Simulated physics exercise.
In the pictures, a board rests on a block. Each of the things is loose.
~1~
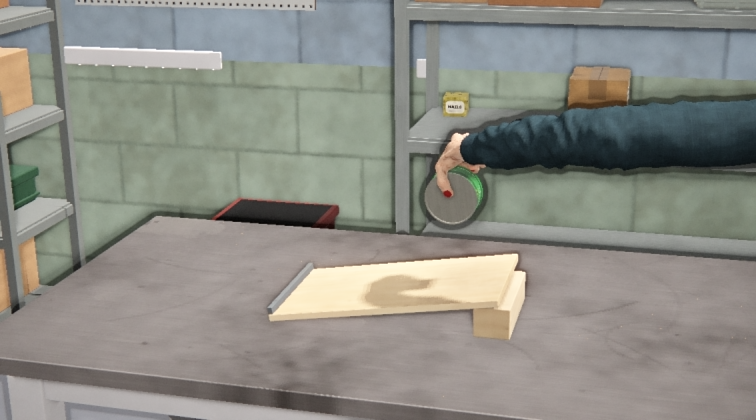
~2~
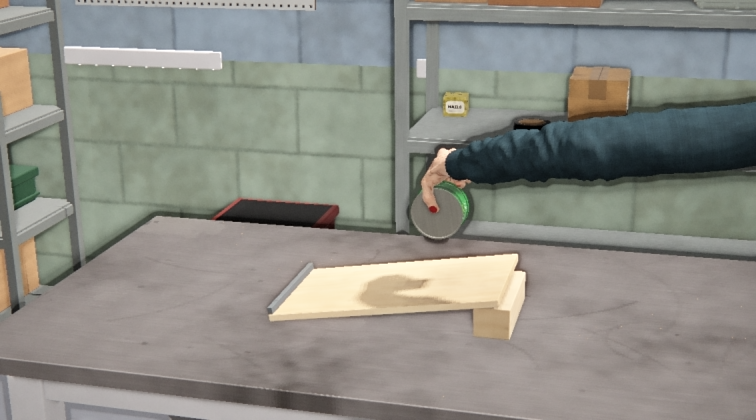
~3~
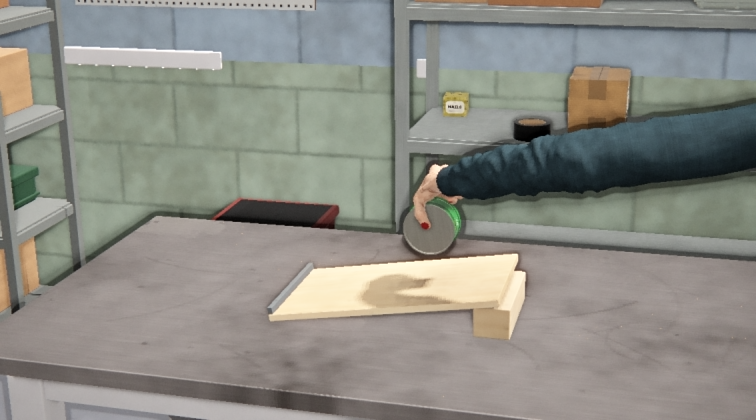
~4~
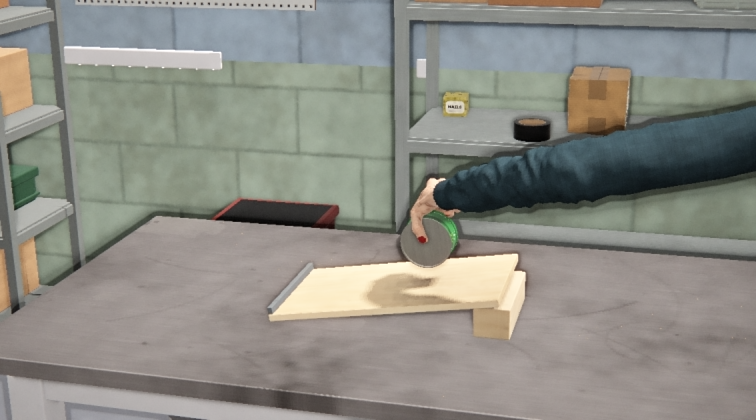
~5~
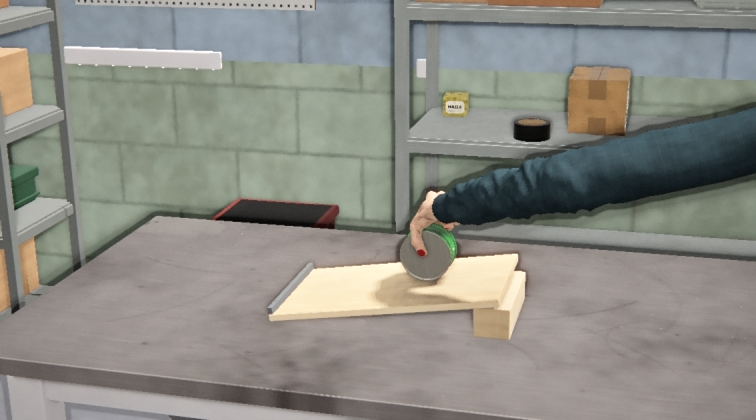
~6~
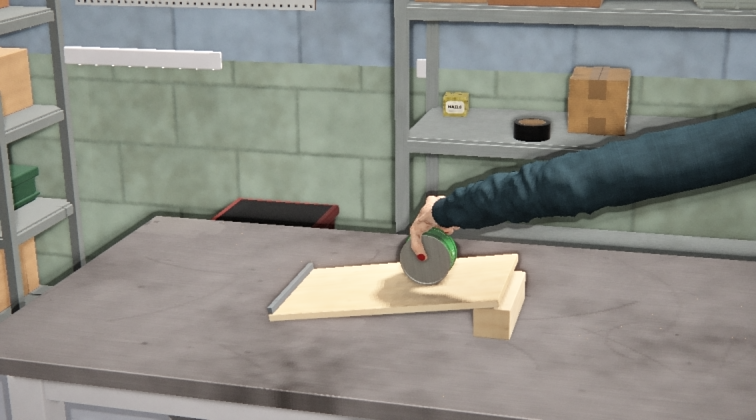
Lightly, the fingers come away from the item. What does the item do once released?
My guess: It loses its position.
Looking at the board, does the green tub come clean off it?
Off the top.
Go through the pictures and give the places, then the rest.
In the first picture, still above its spot; green tub (453, 195).
In the second picture, still above its spot; green tub (439, 210).
In the third picture, still above its spot; green tub (431, 226).
In the fourth picture, still above its spot; green tub (429, 239).
In the fifth picture, still above its spot; green tub (428, 252).
In the sixth picture, set down, still held; green tub (428, 256).
Then, 0.80 s later than the last frame, green tub moved well along near (305, 265).
Then, 1.70 s later than the last frame, green tub now off the board.
Then, 2.40 s later than the last frame, things are still on the move.
When it is over, off the board, green tub. The green tub runs down the board.
